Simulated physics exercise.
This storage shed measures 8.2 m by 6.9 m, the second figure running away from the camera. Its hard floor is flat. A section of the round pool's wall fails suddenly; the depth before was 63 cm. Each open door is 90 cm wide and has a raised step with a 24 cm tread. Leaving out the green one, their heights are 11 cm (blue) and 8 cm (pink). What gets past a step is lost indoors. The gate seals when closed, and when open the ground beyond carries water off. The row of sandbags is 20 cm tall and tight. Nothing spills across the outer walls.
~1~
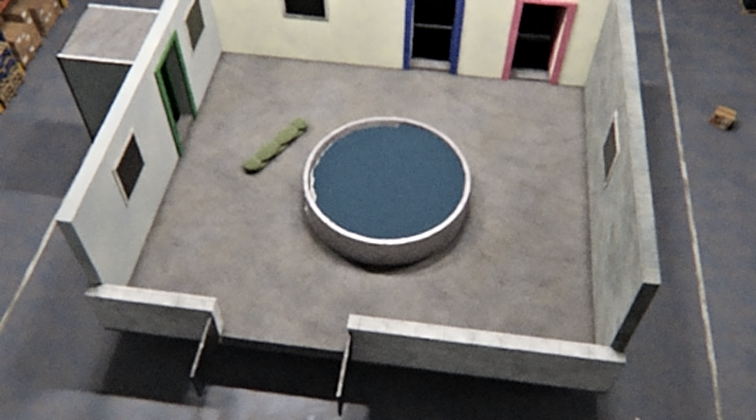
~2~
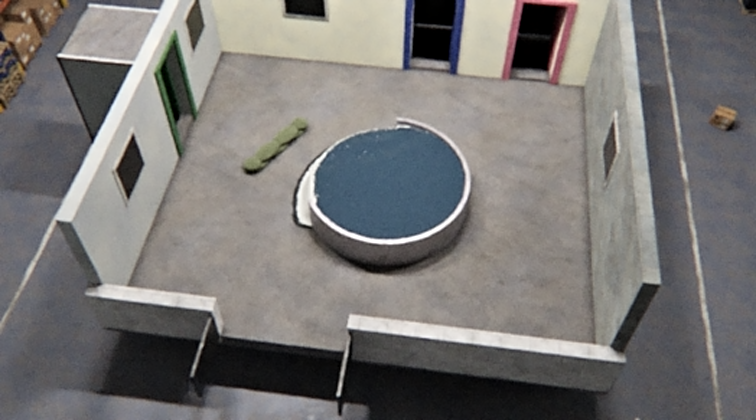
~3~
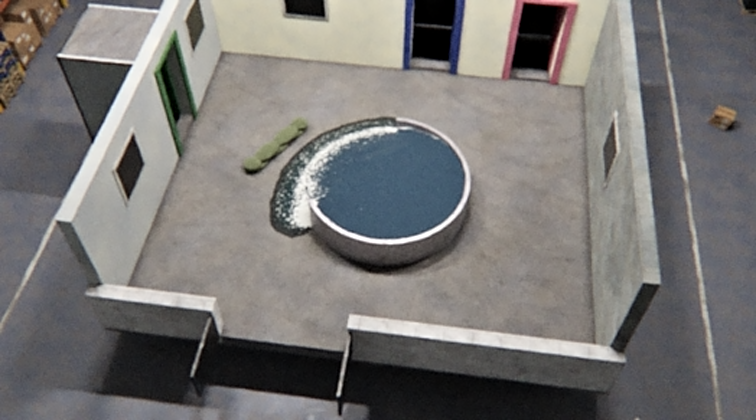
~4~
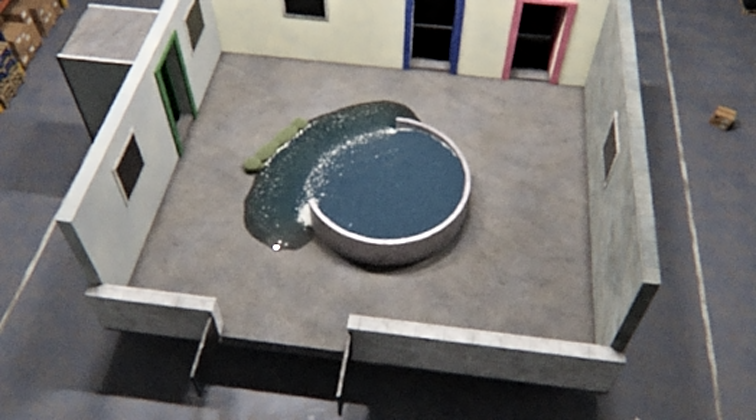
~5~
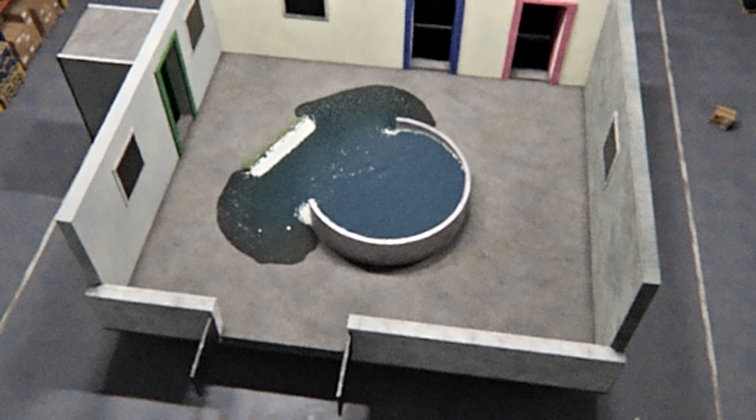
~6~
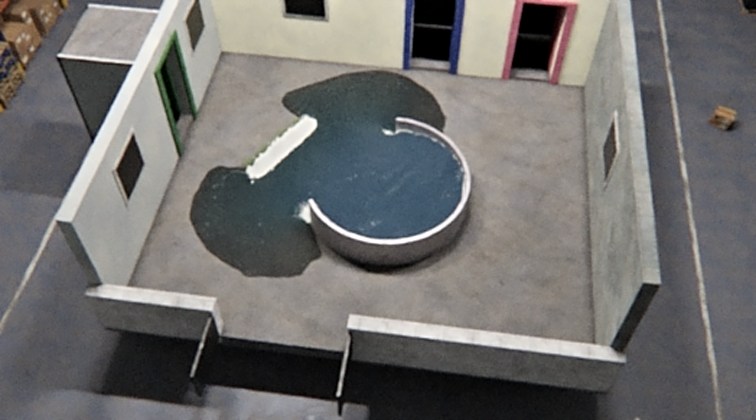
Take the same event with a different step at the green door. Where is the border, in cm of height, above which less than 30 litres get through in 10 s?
About 14.5 cm.
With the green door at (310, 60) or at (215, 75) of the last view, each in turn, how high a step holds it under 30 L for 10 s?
About 24 and 26 cm.
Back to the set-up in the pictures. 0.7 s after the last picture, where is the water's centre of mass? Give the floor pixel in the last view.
Near (349, 177).
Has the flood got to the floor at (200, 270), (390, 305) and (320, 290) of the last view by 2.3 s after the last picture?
In turn: Flooded, not reached, still dry.
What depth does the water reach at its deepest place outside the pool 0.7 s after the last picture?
Up to some 42 cm.
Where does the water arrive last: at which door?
It is the pink one.
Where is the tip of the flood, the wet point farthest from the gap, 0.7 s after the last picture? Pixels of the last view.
Around (132, 275).
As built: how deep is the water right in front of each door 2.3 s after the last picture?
Depths in cm: Blue 8, pink 2, green 16.
Then, 0.7 s after the last picture water covers 35 % of the floor, deepest (42 cm) near (280, 154); it has not reached the green door.
Then, 2.3 s after the last picture water covers 50 % of the floor, deepest (42 cm) near (222, 52); 16 cm at the green door, 0 litres in over its 17 cm step.
Then, 9.3 s after the last picture water covers 100 % of the floor, deepest (16 cm) near (548, 345); 9 cm at the green door, 14 litres in over its 17 cm step.
At the green door as built, the water peaked near 22 cm, 3.5 s after the last picture.
With a step of 13 cm, 48 litres would have come in within the 10 s; with 17.5 cm, 12 litres. So under 30 litres takes about 14.5 cm.
